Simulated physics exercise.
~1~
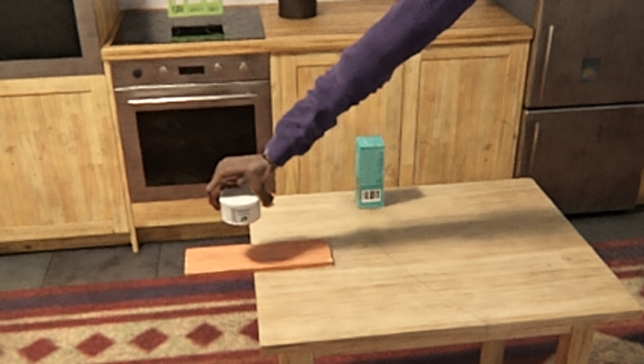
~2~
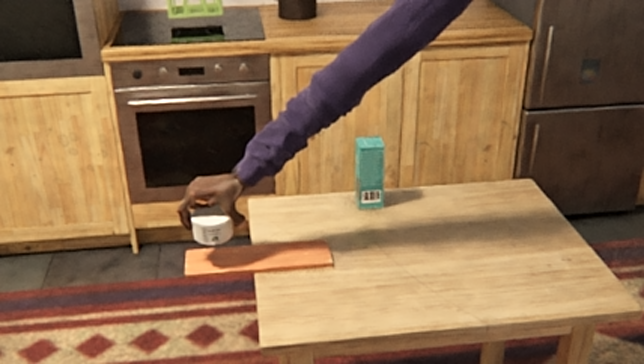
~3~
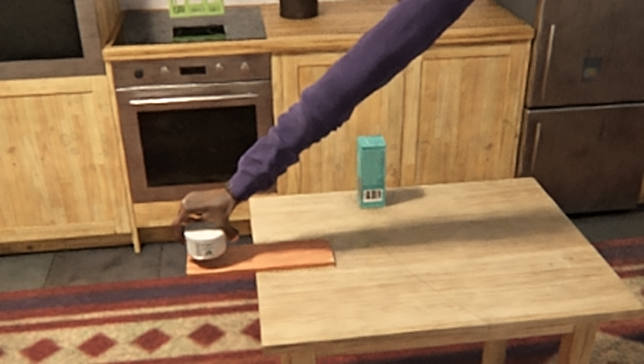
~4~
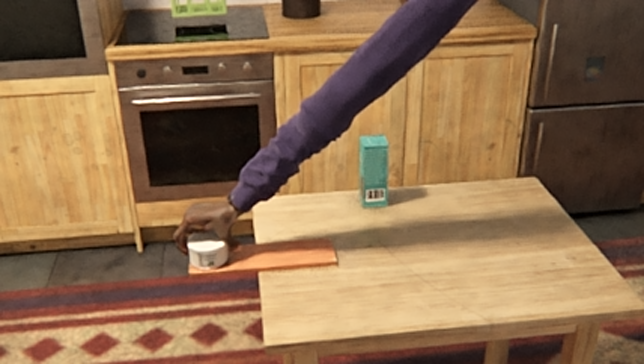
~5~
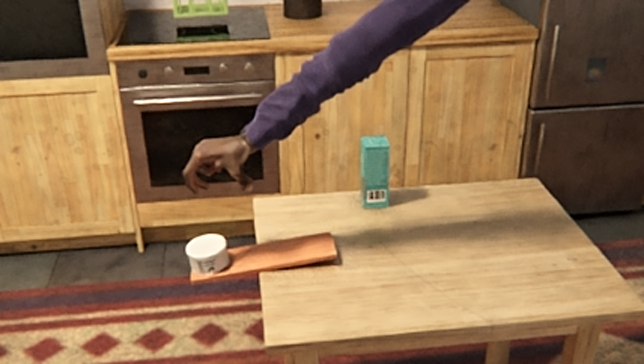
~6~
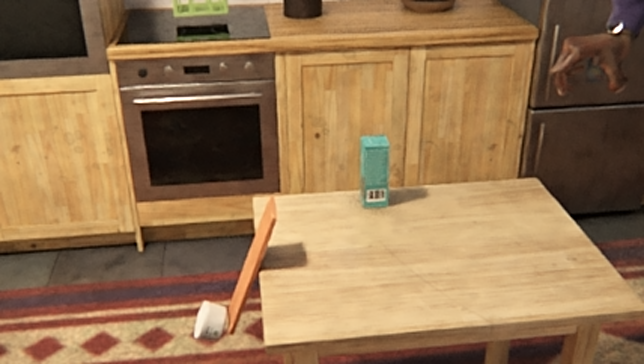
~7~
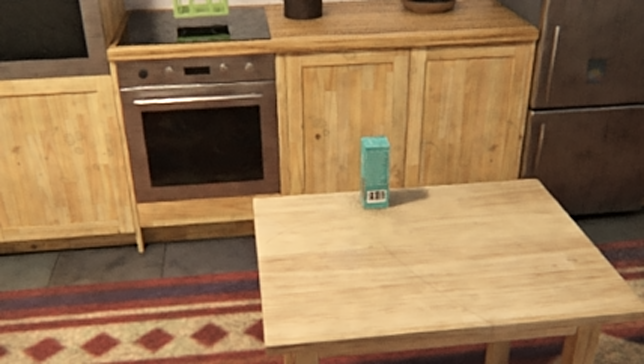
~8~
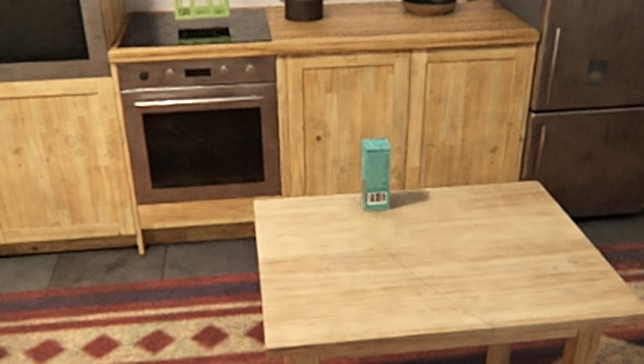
A hand in a purple sleeve lowers a white tub onto the left, overhanging end of an orange board on a wooden kitchen table, then lets go and withdraws. The board tips over the edge, and both drop out of sight, leaving the turquoise carton standing unmoved.
